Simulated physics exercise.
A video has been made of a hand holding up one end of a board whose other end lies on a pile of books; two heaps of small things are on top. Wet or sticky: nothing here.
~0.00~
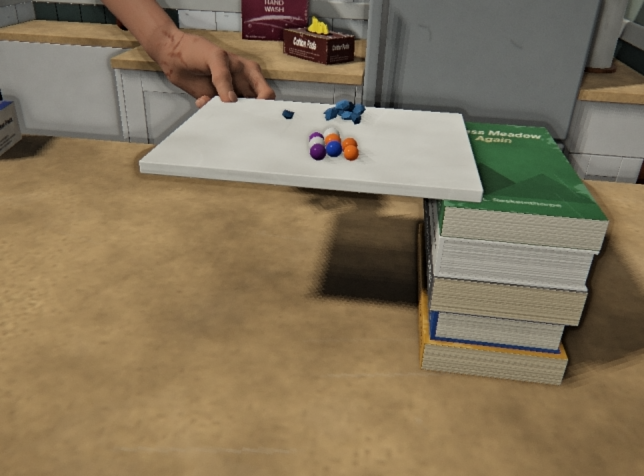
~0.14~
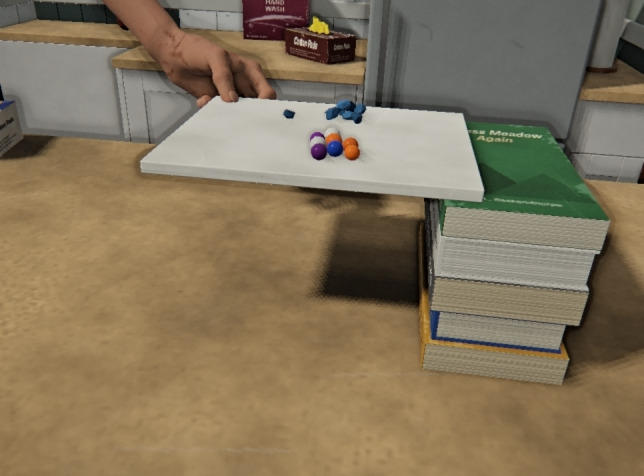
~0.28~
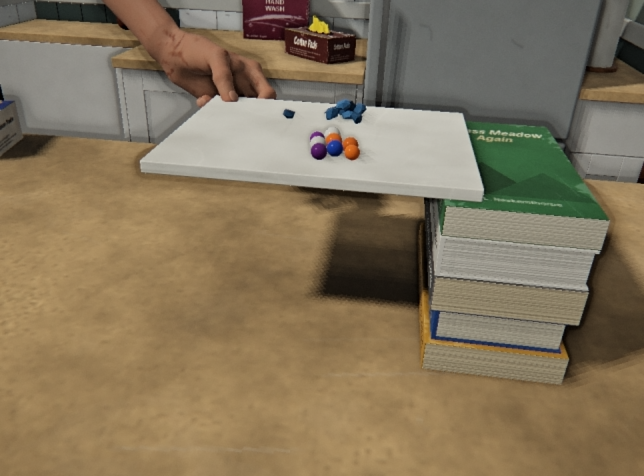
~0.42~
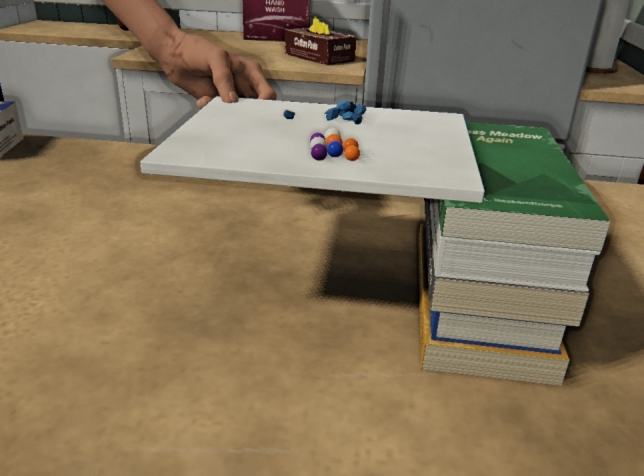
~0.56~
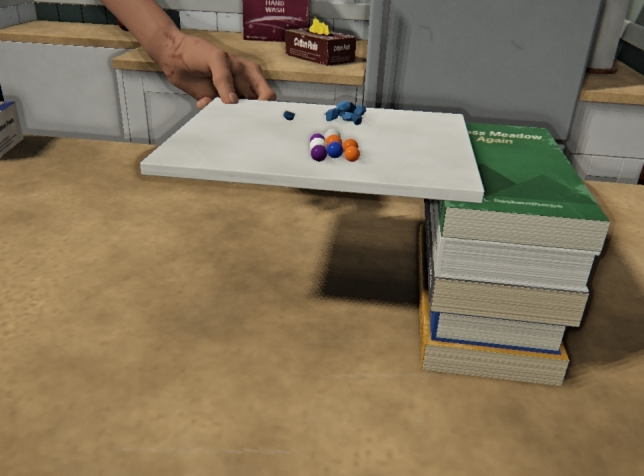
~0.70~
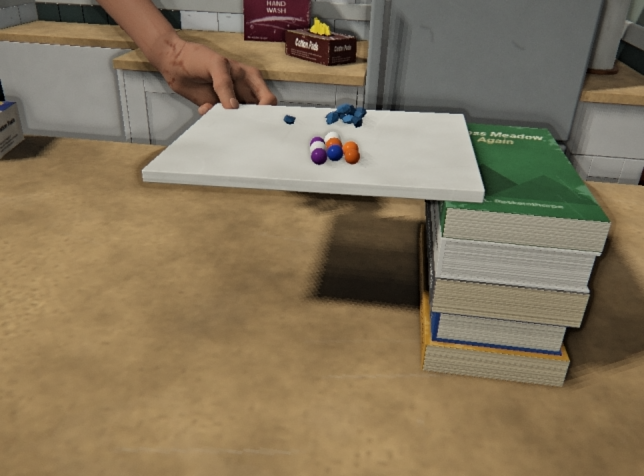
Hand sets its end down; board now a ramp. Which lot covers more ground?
I expect the one closer to us will go farther.
After 1.17 s, board sloping at 12°; near lot the whole lot still on the board; far lot the whole lot still on the board.
After 1.76 s, board sloping at 27°; near lot mostly one to two board lengths out; far lot the whole lot still on the board.
After 2.39 s, board sloping at 40°; near lot mostly more than two board lengths out, near a quarter gone off the counter; far lot mostly less than half a board's length out.
In the end (3.4 s), board resting at 41°; near lot mostly more than two board lengths out, the bulk gone off the counter; far lot mostly less than half a board's length out; the near lot has gone farther.
